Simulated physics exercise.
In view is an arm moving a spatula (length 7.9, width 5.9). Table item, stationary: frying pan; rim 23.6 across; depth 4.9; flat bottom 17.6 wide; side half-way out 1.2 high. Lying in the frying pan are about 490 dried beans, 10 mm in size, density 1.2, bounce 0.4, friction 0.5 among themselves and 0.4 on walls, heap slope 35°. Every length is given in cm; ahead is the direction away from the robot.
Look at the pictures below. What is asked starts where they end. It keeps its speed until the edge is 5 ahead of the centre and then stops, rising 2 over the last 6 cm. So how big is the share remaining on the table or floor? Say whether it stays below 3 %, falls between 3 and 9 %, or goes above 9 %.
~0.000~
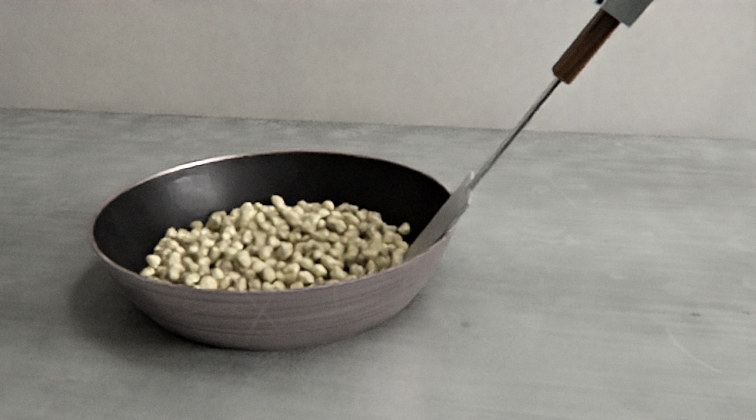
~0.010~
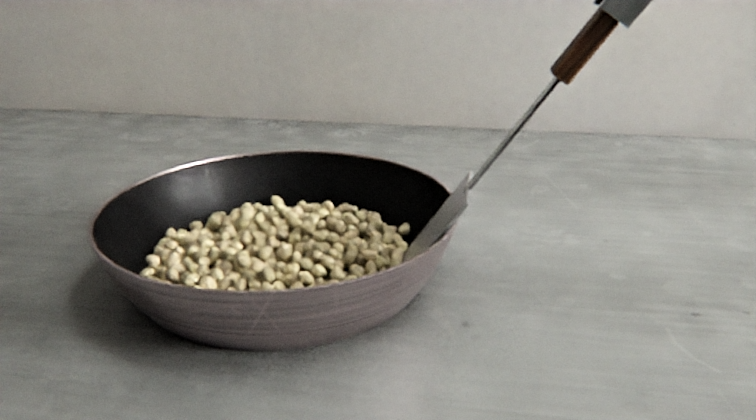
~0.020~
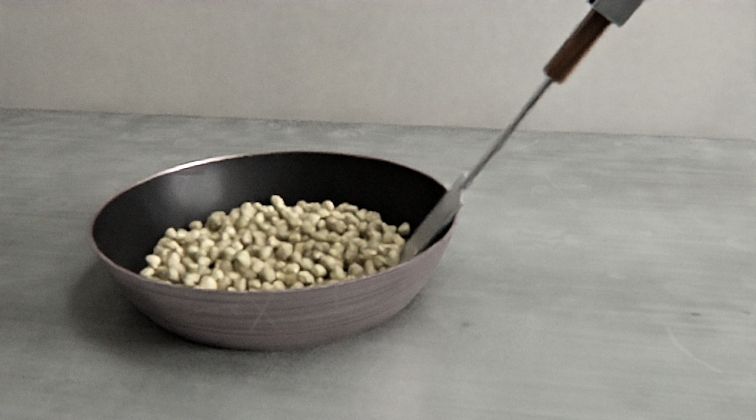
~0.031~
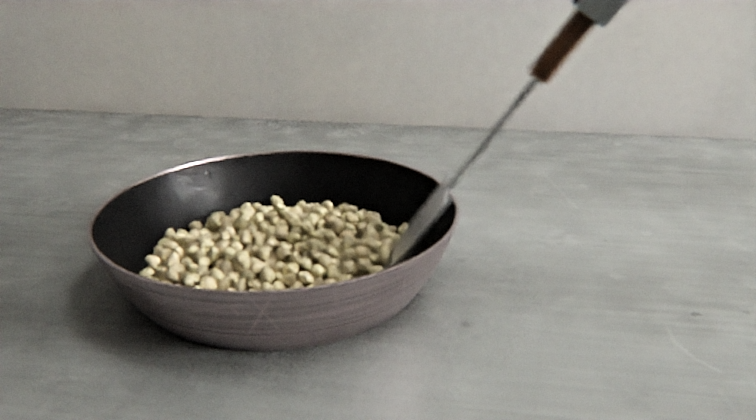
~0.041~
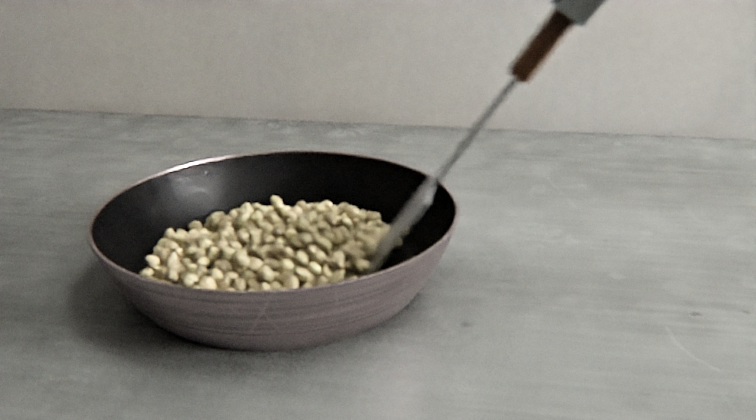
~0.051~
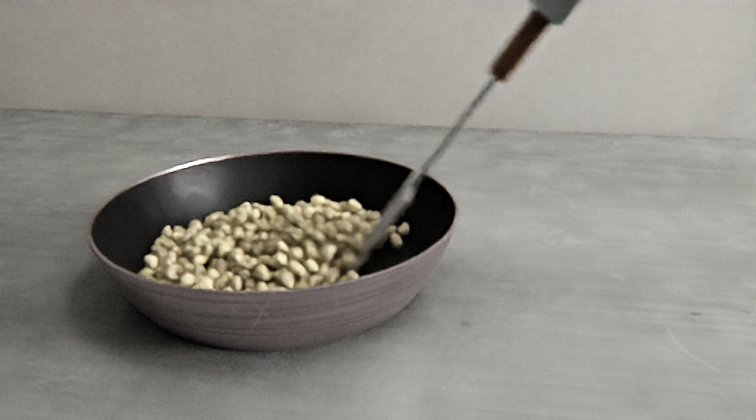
It falls between 3 and 9 %.
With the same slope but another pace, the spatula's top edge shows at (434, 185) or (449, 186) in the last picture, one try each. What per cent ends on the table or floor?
About 0 and 0 percent.
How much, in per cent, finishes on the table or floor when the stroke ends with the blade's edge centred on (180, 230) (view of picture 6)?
Estimate: Approx. 10 %.
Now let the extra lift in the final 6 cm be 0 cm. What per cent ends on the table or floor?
Roughly 0 per cent.
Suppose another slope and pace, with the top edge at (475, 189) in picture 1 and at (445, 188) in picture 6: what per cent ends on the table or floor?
My guess would be close to 0 per cent.
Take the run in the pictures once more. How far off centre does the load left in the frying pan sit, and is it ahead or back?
Forward offset: Roughly 3.0 cm.
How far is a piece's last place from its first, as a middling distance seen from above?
Level distance of roughly 2 cm.
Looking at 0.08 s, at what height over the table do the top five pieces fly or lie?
I'd put them at about 5 centimetres above the table.
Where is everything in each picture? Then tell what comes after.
In the first frame, spatula top edge at (471, 186), sloping 56°; upper third of the load around (286, 248), from x 145 to 405, top at y 205; 490 in the frying pan.
In the second frame, spatula top edge at (470, 186), sloping 56°; upper third of the load around (286, 248), from x 145 to 405, top at y 205.
In the third frame, spatula top edge at (464, 186), sloping 56°; upper third of the load around (293, 248), from x 145 to 405, top at y 205.
In the fourth frame, spatula top edge at (450, 186), sloping 56°; upper third of the load around (297, 246), from x 145 to 405, top at y 205.
In the fifth frame, spatula top edge at (432, 185), sloping 56°; upper third of the load around (302, 245), from x 145 to 405, top at y 205.
In the sixth frame, spatula top edge at (414, 184), sloping 56°; upper third of the load around (296, 241), from x 145 to 405, top at y 200; 490 in the frying pan.
By 0.08 s, sloping 56°, highest piece 5 above the table; 490 in the frying pan.
By 0.10 s, sloping 56°, highest piece 6 above the table; 490 in the frying pan.
By 0.31 s, sloping 56°, highest piece 5 above the table; 468 in the frying pan, 20 on the table or floor, 2 on the blade or in flight.
By 1.36 s, sloping 56°, highest piece 4 above the table; 468 in the frying pan, 22 on the table or floor.
Final count, 468 in the frying pan, 22 on the table or floor. That is 4 % on the table or floor.
